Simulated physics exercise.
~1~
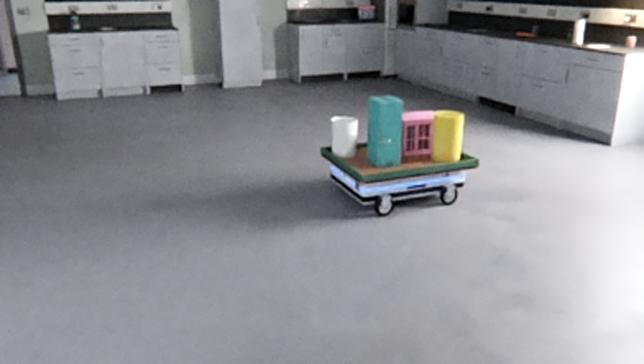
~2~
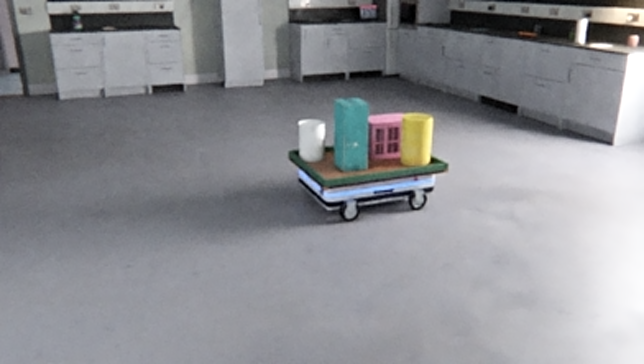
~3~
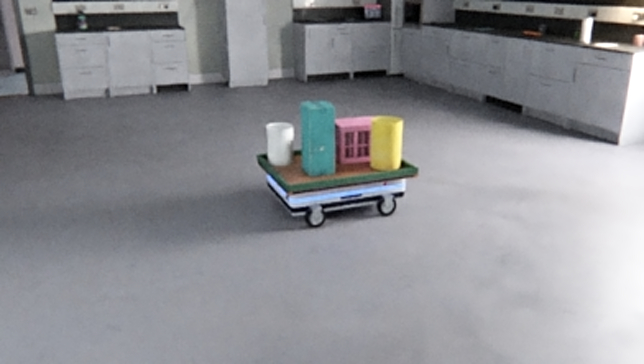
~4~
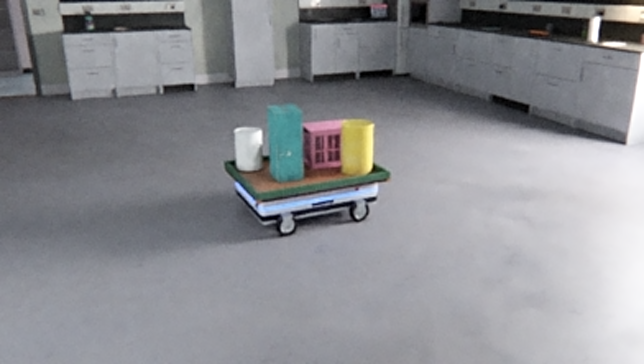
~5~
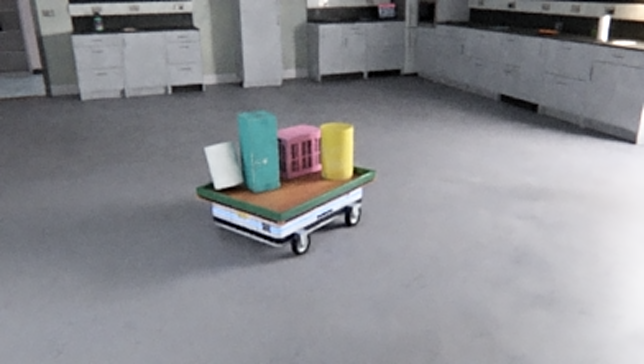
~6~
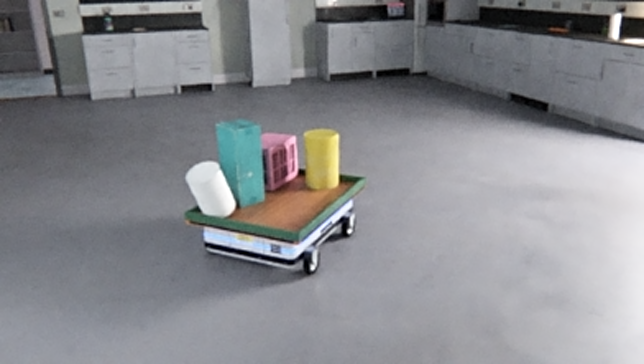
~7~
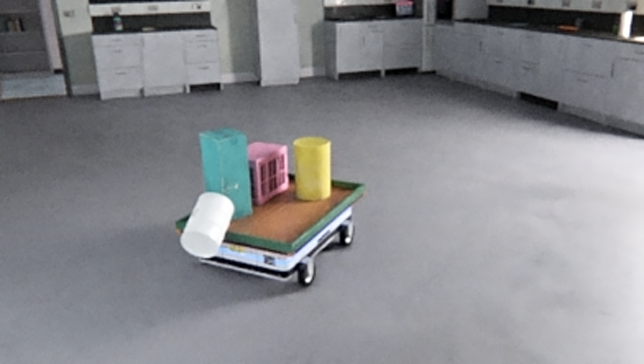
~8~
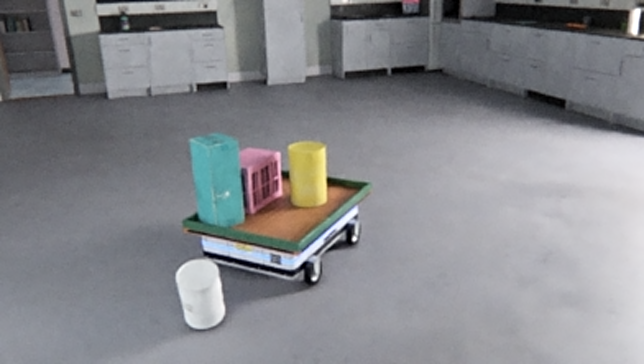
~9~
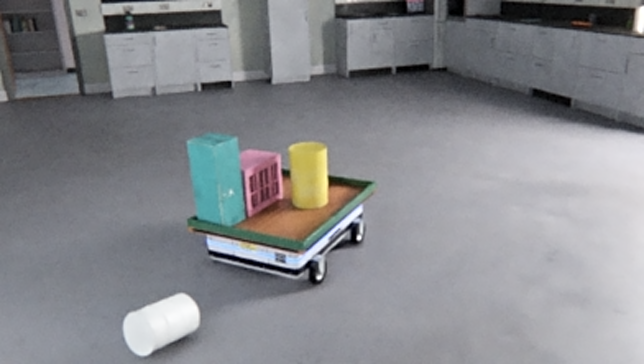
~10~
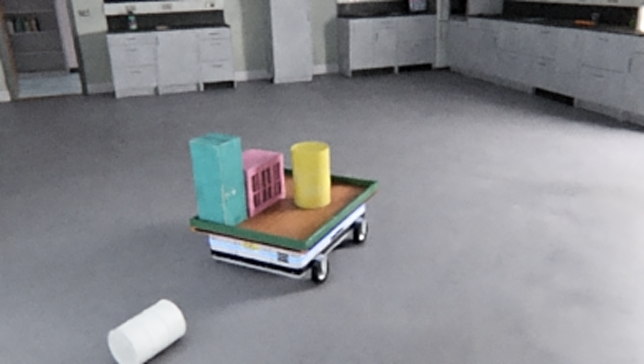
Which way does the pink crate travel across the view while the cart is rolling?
The pink crate moves to the left as the viewer sees it, staying upright on the cart.
